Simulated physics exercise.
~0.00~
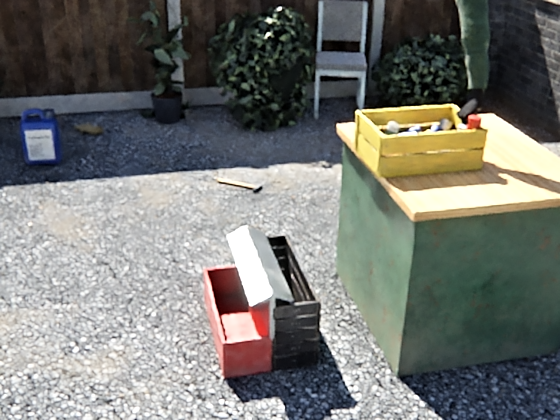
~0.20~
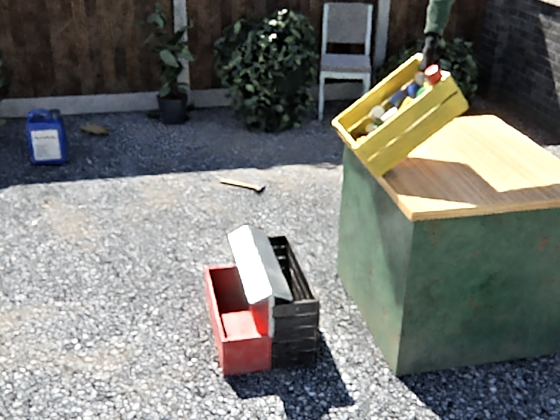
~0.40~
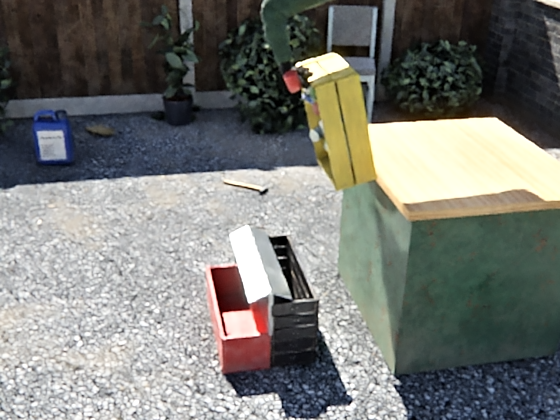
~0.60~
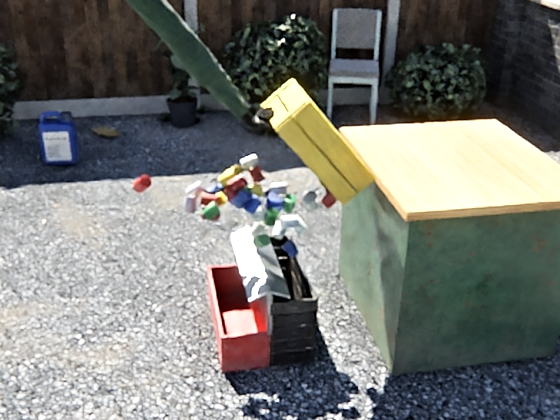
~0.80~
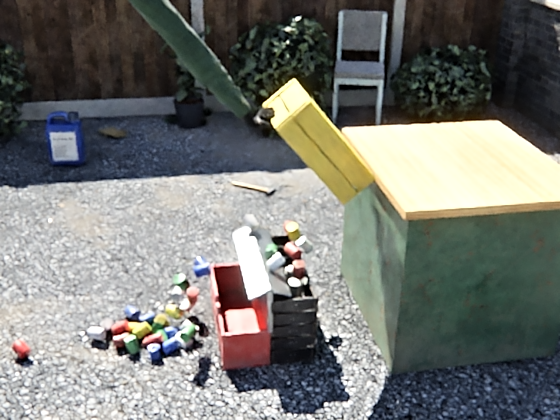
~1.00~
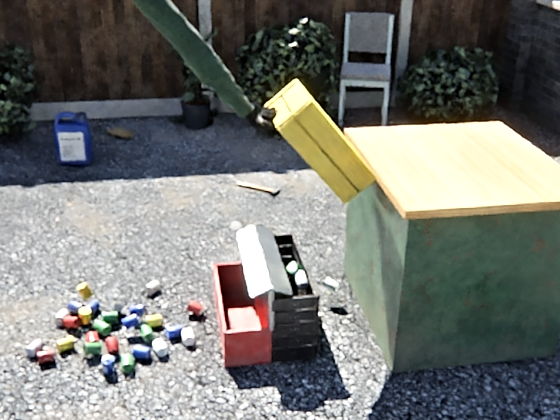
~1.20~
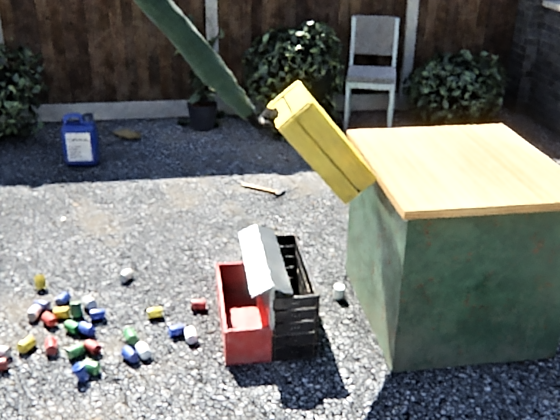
A green arm reaches in from the top of a sunlit gravel yard, seen from slightly above, and holds a yellow crate of small coloured jars at the left end of a green bench with a pale wooden top. On the ground to its left, a grey ridge sits over the wall between a black slatted tote and a red tub. The arm lifts the crate and tips it leftward past upright, and the jars pour out over the ridge. Some drop into the black tote, while most tumble beyond the red tub. They roll and spread leftward across the gravel, one resting near the bench, as the crate hangs tipped.
